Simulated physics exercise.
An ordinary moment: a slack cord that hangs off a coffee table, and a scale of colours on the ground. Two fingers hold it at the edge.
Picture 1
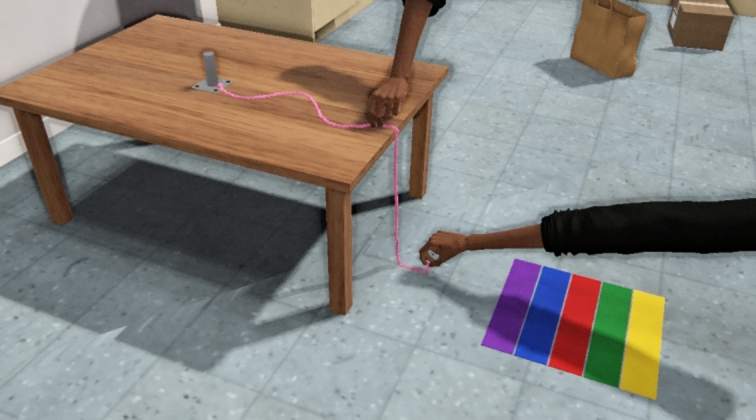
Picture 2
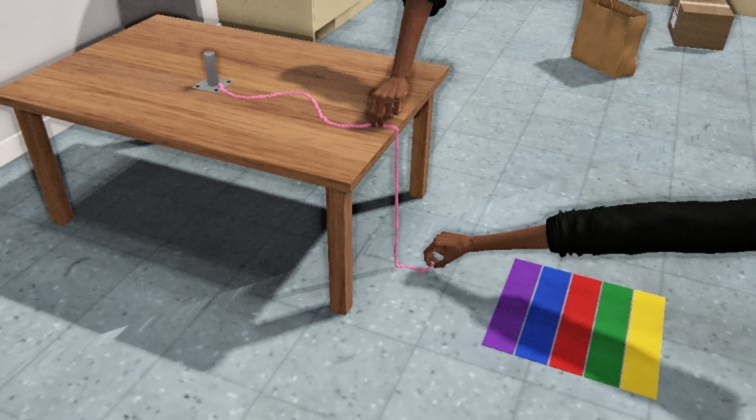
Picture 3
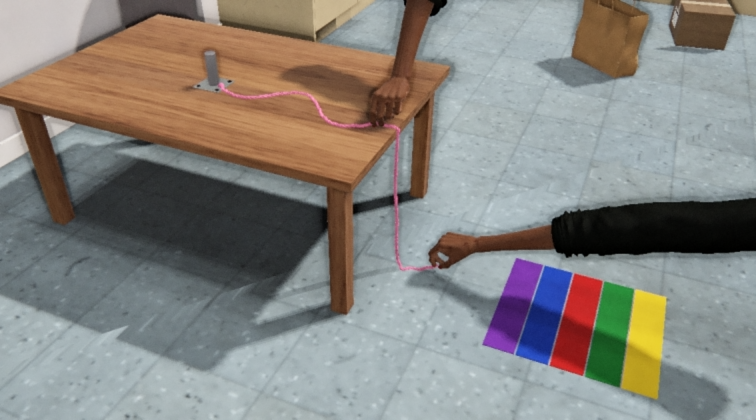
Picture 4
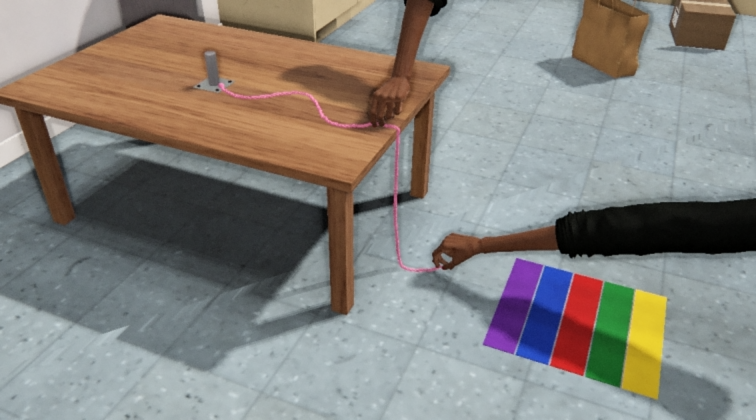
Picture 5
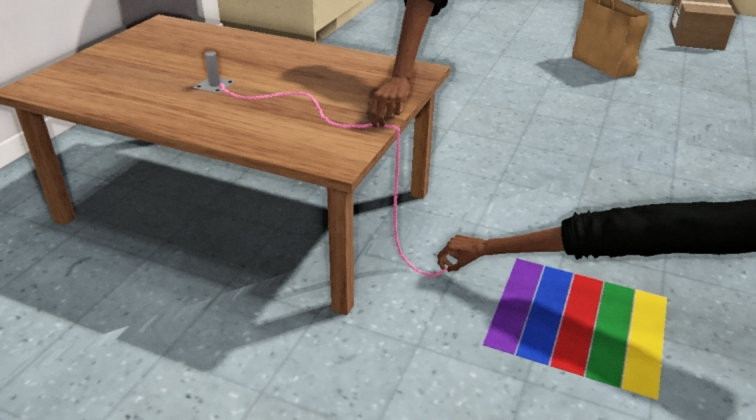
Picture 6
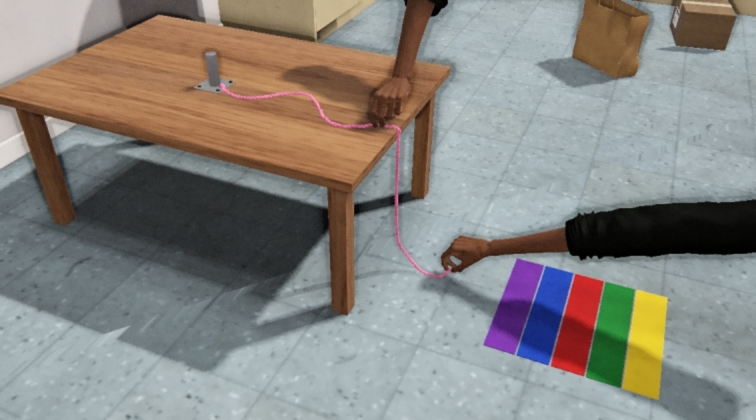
A hand pinned a pink cord at the edge of a wooden coffee table while another hand, low near the floor, drew the dangling end slightly to the right, toward the strip of coloured bands.
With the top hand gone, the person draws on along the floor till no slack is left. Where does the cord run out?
The red one.
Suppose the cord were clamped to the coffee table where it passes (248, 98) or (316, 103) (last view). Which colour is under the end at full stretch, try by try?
One after the other, red; blue.
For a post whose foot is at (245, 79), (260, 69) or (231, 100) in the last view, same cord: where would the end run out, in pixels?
The places are (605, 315), (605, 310) and (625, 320).
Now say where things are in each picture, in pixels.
In the first picture, end (428, 263); purple (503, 332); blue (535, 342); red (570, 352); green (604, 363); yellow (640, 374).
In the second picture, end (433, 264); cord through (235, 96) (302, 94) (328, 122) (396, 131) (397, 197) (395, 252).
In the third picture, end (437, 265).
In the fourth picture, end (441, 266); cord through (236, 96) (303, 94) (329, 122) (397, 131) (395, 196) (398, 252).
In the fifth picture, end (446, 268).
In the sixth picture, end (450, 269); cord through (237, 96) (304, 94) (330, 122) (397, 131) (397, 197) (404, 252).
A little later, end near (532, 292); over purple.
Next, end near (565, 301); over blue.
When it is tight, end near (584, 307); over red. It halts on the red strip.
